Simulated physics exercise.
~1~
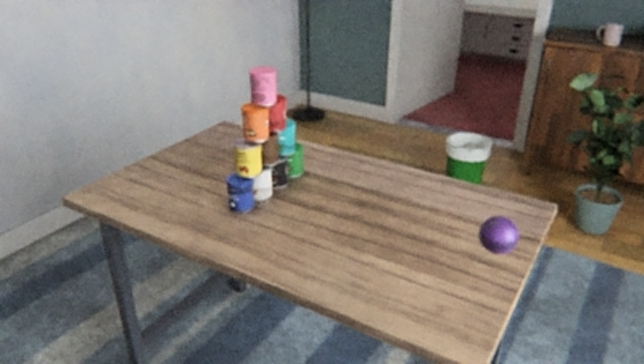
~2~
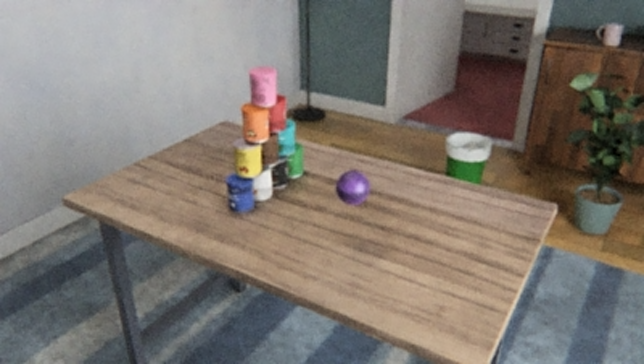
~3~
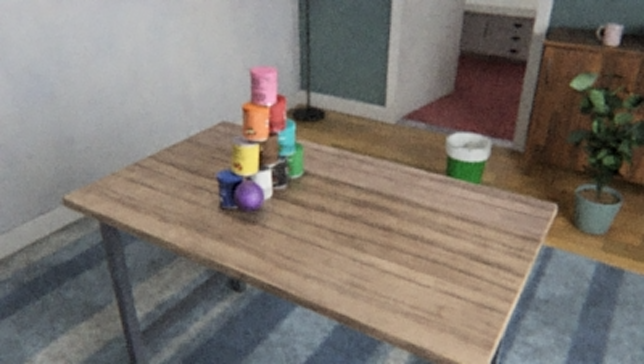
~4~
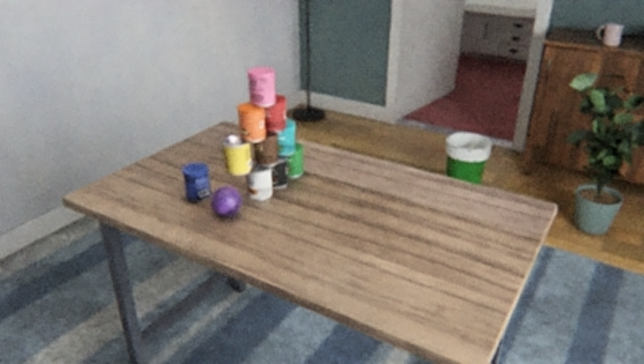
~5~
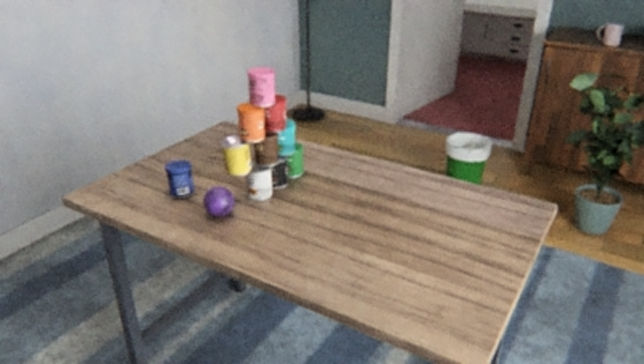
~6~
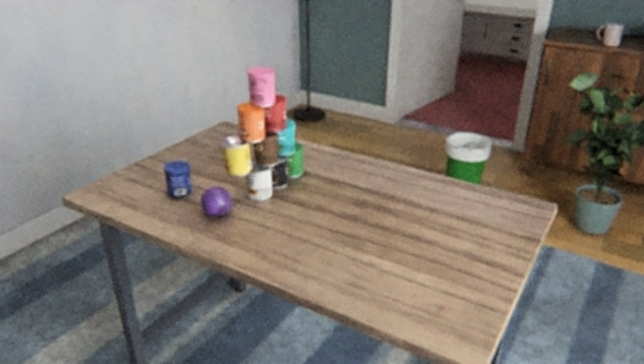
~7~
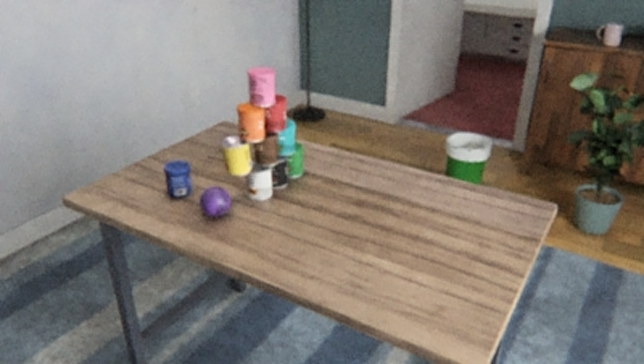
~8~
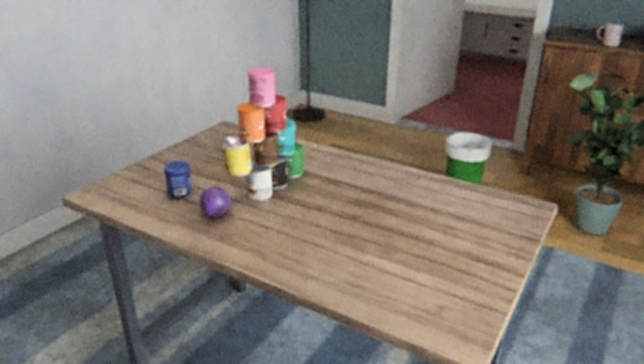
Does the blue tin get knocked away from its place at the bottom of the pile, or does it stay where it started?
The blue tin gets knocked away from its place. It slides to the left and ends up standing upright on the table, apart from the pile.
